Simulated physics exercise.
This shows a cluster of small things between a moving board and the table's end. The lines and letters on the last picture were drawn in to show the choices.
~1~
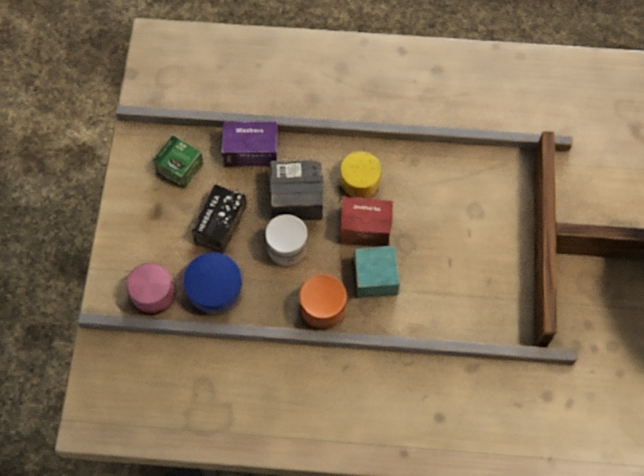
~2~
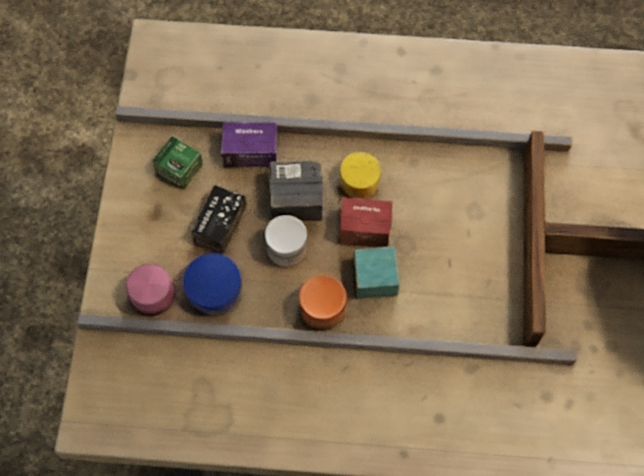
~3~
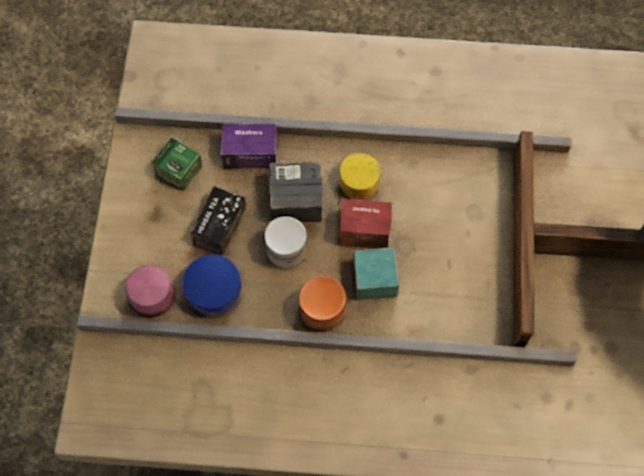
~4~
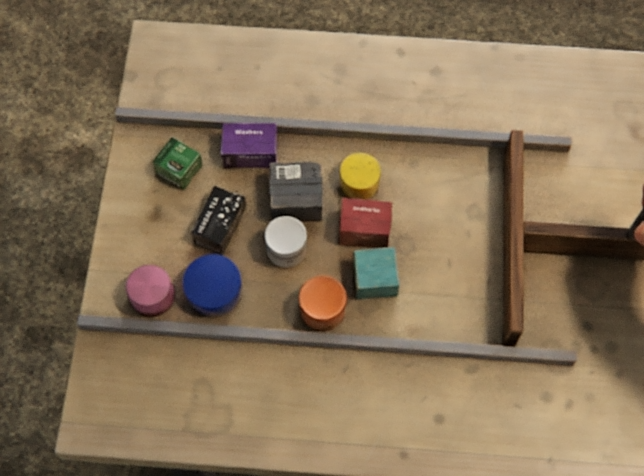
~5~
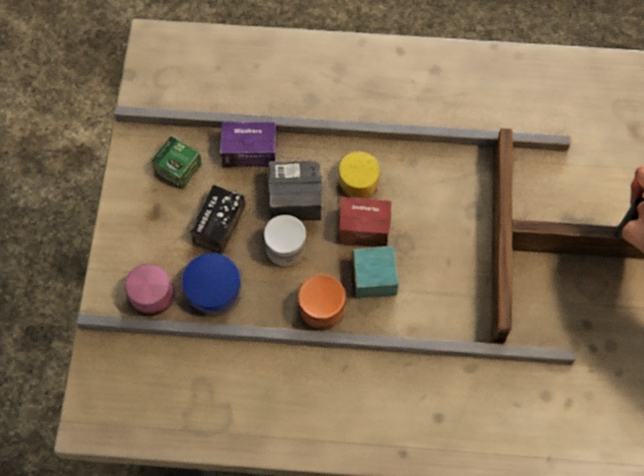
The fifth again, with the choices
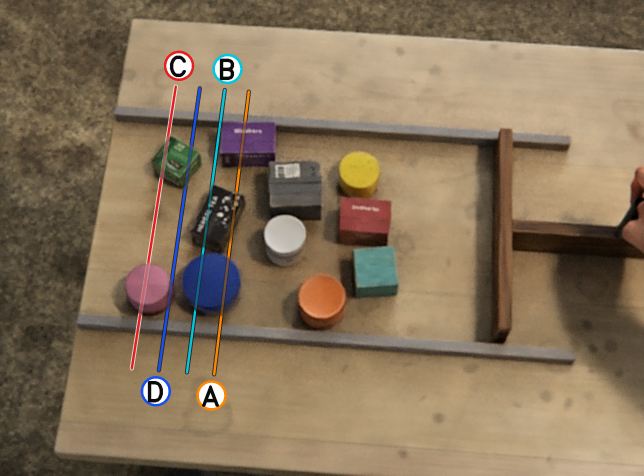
A pale wooden tabletop above a mottled brown floor is seen from overhead by a still camera. Between two grey rails lie a green packet, purple box, black packet, grey box, yellow and white tubs, red packet and teal block, with pink, blue and orange round containers along the lower side. A brown wooden board with a handle slides slowly left, a hand appearing on its handle at right, while the objects stay put.
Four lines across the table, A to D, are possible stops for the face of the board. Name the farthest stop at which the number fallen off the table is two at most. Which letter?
As far as mark B.
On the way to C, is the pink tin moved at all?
Yes.
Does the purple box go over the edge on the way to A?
No.
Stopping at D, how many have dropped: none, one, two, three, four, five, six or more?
By then, three.
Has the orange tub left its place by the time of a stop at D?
Yes.
On the marked copy, A at (233, 224); B at (207, 223); C at (155, 219); D at (181, 221).
Following B. Soon after the start, board (398, 217); turquoise block (366, 271); pink tin (150, 290).
Later, board (290, 209); black packet (185, 219); blue pot (201, 292).
In the end, board (208, 204); green packet over the edge; pink tin over the edge; two fallen.
As for the rest, A is within the limit but short; C drops seven; D drops three.
